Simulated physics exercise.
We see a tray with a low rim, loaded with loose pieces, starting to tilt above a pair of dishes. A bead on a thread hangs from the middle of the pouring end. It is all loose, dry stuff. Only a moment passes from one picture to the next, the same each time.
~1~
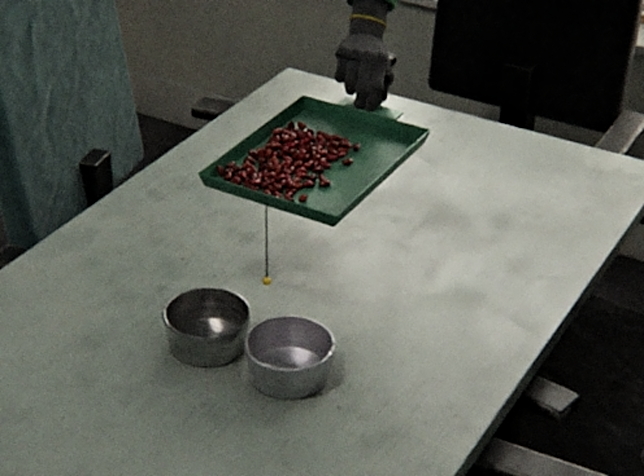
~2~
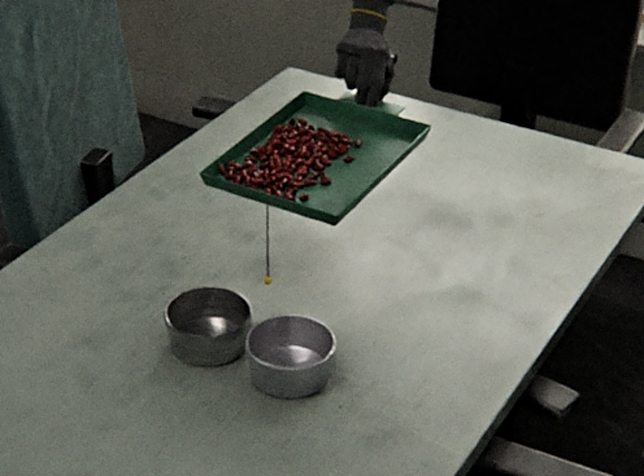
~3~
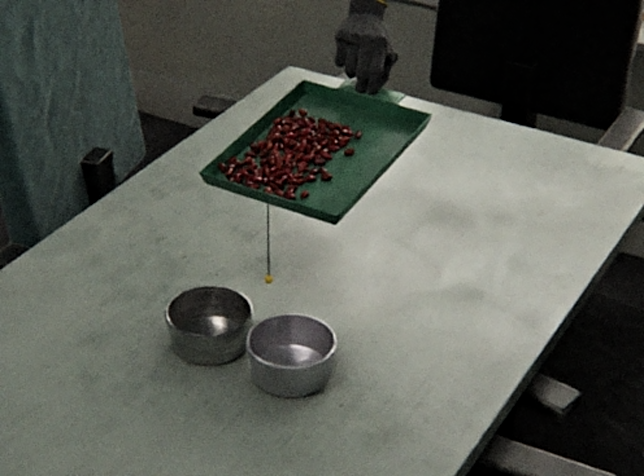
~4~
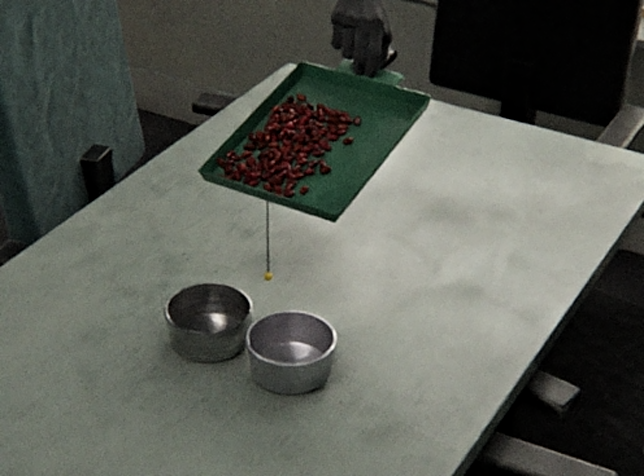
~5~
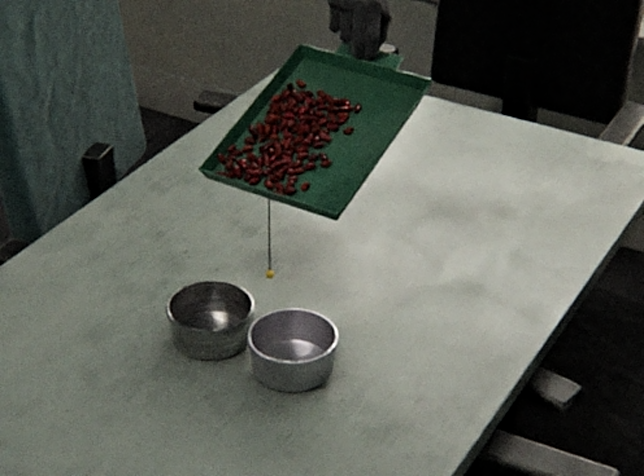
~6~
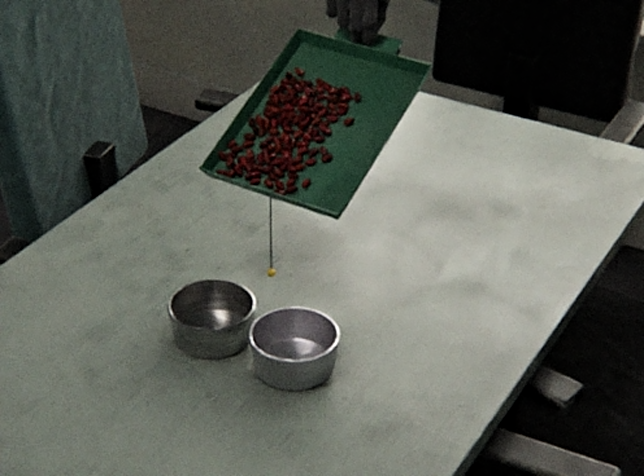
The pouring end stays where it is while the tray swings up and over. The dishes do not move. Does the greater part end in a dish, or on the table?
The two hold over half of the load.
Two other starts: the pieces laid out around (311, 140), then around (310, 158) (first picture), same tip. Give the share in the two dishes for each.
Roughly 70 per cent, and 80 per cent.
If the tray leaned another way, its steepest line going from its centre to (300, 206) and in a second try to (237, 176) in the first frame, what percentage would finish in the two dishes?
Near 50 % and 0 %.
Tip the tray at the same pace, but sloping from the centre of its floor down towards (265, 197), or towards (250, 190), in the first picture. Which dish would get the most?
At the first place the left-hand dish, at the second the left dish.
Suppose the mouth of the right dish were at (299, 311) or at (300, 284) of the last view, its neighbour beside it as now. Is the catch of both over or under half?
The first try: The larger part. The second: Not half.
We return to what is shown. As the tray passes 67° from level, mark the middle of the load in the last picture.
Near (264, 165).
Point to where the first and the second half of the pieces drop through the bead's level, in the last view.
Early half (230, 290), late half (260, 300).
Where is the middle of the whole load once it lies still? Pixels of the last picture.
At about (231, 338).
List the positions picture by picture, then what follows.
In the first frame, corners of the pouring end near (204, 172) and (334, 213), level; middle of the load near (289, 160), kidney beans; left dish near (183, 347); right dish near (266, 379); bead on its thread near (267, 281).
In the second frame, corners of the pouring end near (205, 172) and (335, 212), level; middle of the load near (290, 158).
In the third frame, corners of the pouring end near (205, 171) and (335, 212), tipped barely, level across its low end; middle of the load near (290, 153).
In the fourth frame, corners of the pouring end near (204, 169) and (334, 210), tipped a little, level across its low end; middle of the load near (289, 144).
In the fifth frame, corners of the pouring end near (205, 167) and (335, 210), tipped clearly, level across its low end; middle of the load near (289, 136).
In the sixth frame, corners of the pouring end near (205, 166) and (336, 210), tipped clearly, level across its low end; middle of the load near (289, 129); left dish near (188, 339); right dish near (271, 370).
Shortly afterwards, tray tipped steeply; all but a few on the tray; only a few in the air.
Next, tray tipped past a quarter turn; near a quarter on the tray; a little in the right dish; near a quarter in the left dish; a little outside both; near a third in the air.
Some moments later, tray tipped past a quarter turn; near a third in the right dish; near half in the left dish; near a quarter outside both.
In the end, tray tipped past a quarter turn; near a third in the right dish; near half in the left dish; near a quarter outside both.
